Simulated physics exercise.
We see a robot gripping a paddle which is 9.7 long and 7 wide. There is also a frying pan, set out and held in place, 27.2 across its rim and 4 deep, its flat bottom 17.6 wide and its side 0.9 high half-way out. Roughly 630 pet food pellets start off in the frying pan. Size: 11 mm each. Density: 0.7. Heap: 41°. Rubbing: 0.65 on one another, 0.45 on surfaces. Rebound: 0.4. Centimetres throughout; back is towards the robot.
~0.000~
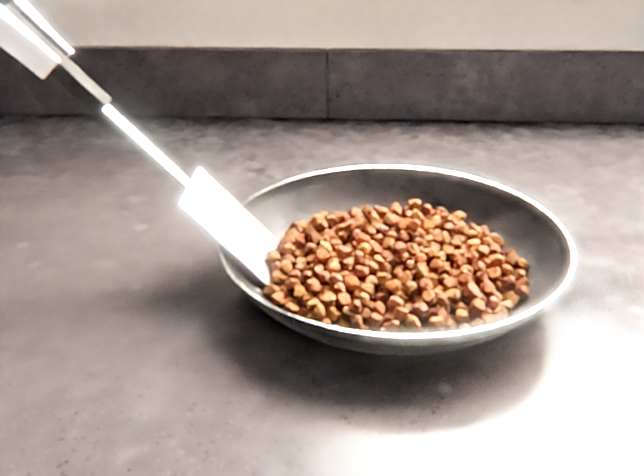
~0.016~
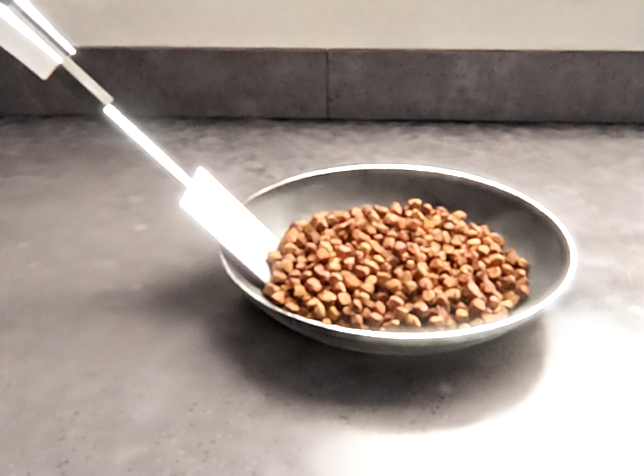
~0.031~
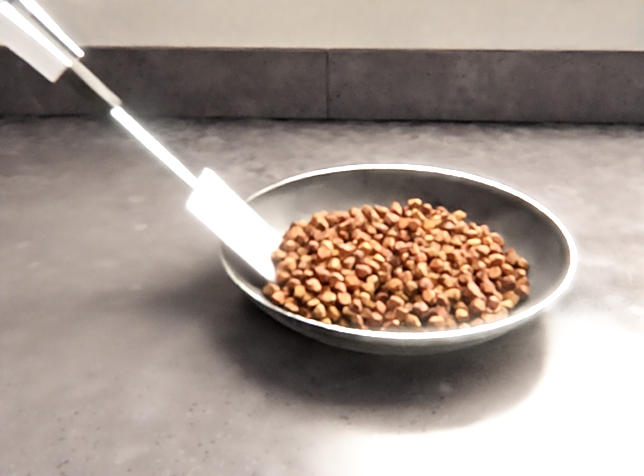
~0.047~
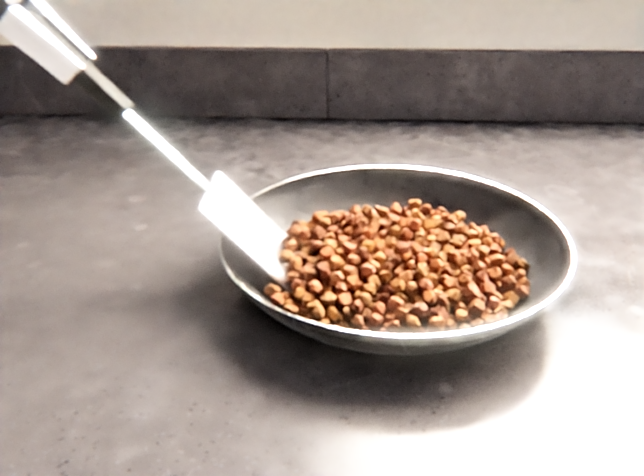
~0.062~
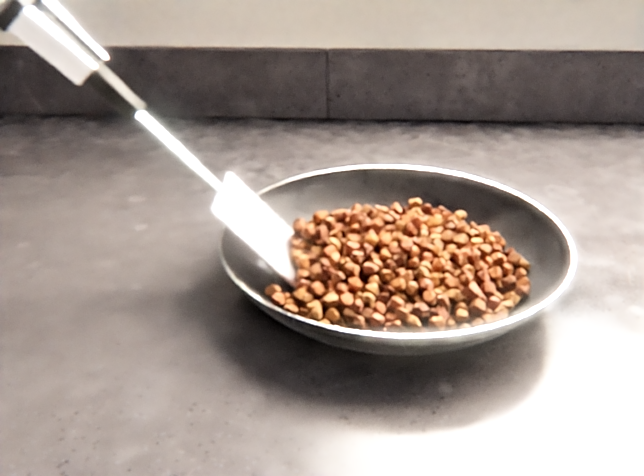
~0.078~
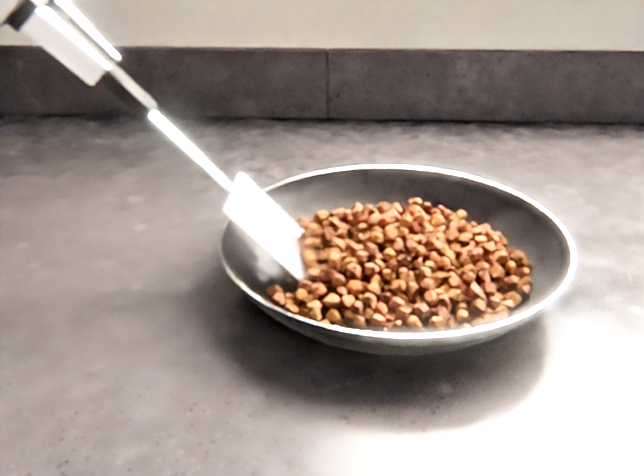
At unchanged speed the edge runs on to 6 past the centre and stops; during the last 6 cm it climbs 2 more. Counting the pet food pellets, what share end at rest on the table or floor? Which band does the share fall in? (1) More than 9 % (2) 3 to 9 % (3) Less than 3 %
(3) Less than 3 %.
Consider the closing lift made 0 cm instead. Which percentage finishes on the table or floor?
I'd reckon around 5 per cent.
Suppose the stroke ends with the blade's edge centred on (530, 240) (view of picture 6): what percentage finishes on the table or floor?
Close to 25 per cent finishes on the table or floor.
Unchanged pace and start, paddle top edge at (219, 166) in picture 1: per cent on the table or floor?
About 5 per cent.
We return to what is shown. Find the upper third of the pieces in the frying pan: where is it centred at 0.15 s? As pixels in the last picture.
It sits at about (429, 251).
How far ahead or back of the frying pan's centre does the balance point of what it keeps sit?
Forward offset: Roughly 4.5 cm.
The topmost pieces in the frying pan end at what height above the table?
Close to 6.0 centimetres high.
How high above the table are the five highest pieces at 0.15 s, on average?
Around 5 cm above the table.
After 0.15 s, sloping 47°, highest piece 5 above the table; 632 in the frying pan.
After 0.22 s, sloping 47°, highest piece 5 above the table; 632 in the frying pan.
After 0.46 s, sloping 47°, highest piece 6 above the table; 626 in the frying pan, 6 on the table or floor.
After 1.51 s, sloping 47°, highest piece 6 above the table; 626 in the frying pan, 6 on the table or floor.
In the end, 626 in the frying pan, 6 on the table or floor. That is 1 % on the table or floor.
